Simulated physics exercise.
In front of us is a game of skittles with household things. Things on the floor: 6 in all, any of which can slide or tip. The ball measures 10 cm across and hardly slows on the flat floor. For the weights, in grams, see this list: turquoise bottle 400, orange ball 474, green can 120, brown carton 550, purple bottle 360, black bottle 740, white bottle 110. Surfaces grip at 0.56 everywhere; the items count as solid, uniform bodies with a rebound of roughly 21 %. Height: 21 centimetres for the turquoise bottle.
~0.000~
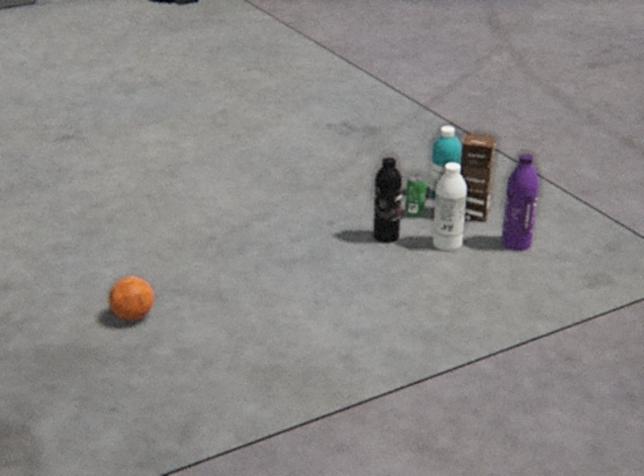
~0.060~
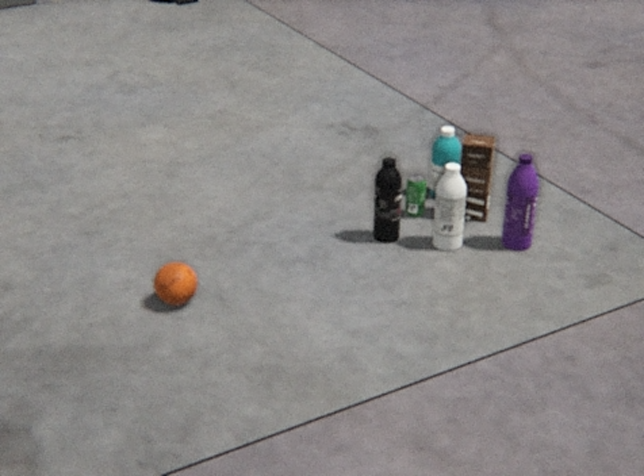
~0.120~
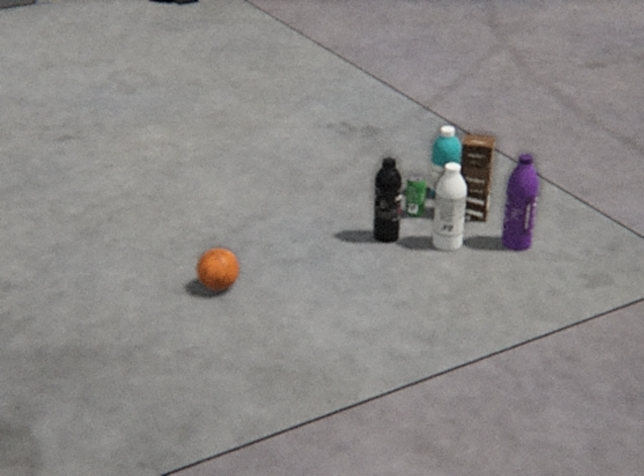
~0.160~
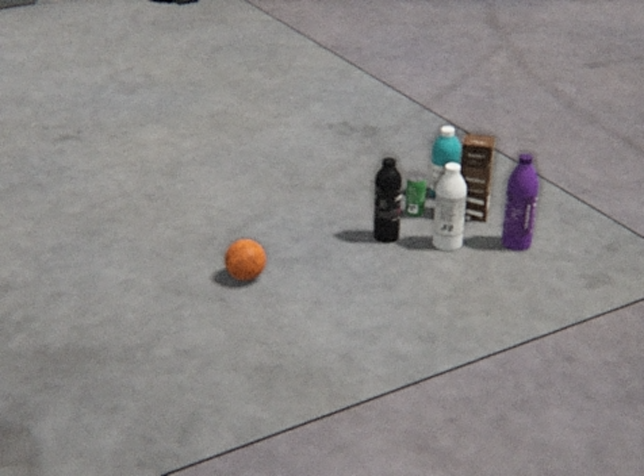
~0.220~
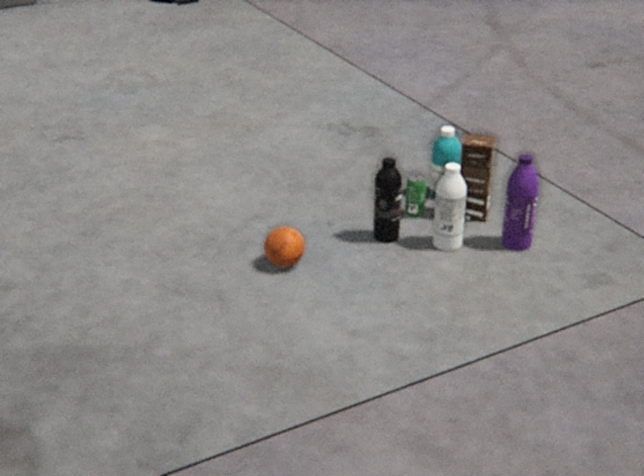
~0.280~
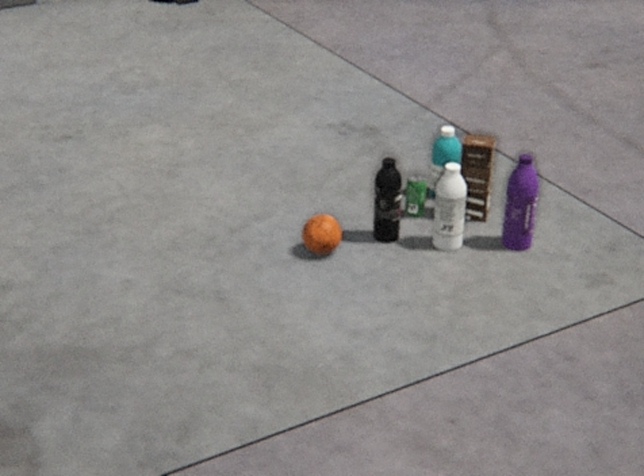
On a grey floor, an orange ball rolls rightward past open space toward standing bottles.
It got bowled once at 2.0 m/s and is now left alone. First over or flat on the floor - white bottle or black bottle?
It is the second of the two.
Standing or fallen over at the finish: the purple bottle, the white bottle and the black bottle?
Well, the purple bottle holds steady, the white bottle tumbles down, and the black bottle tumbles down.
After 0.78 s, 94 cm rolled; orange ball near (380, 170); black bottle on its side near (455, 220); white bottle leaning 25° near (474, 210).
After 1.58 s, 150 cm rolled; orange ball near (415, 96); black bottle on its side near (455, 218); white bottle on its side near (511, 251).
By the end (2.6 s), tipped over on the floor, black bottle and white bottle; the other 4 in place, give or take 8 cm. Seen from the same camera at the end, white bottle near (510, 253), black bottle near (455, 217). White bottle went at 0.90 s; black bottle went at 0.60 s.
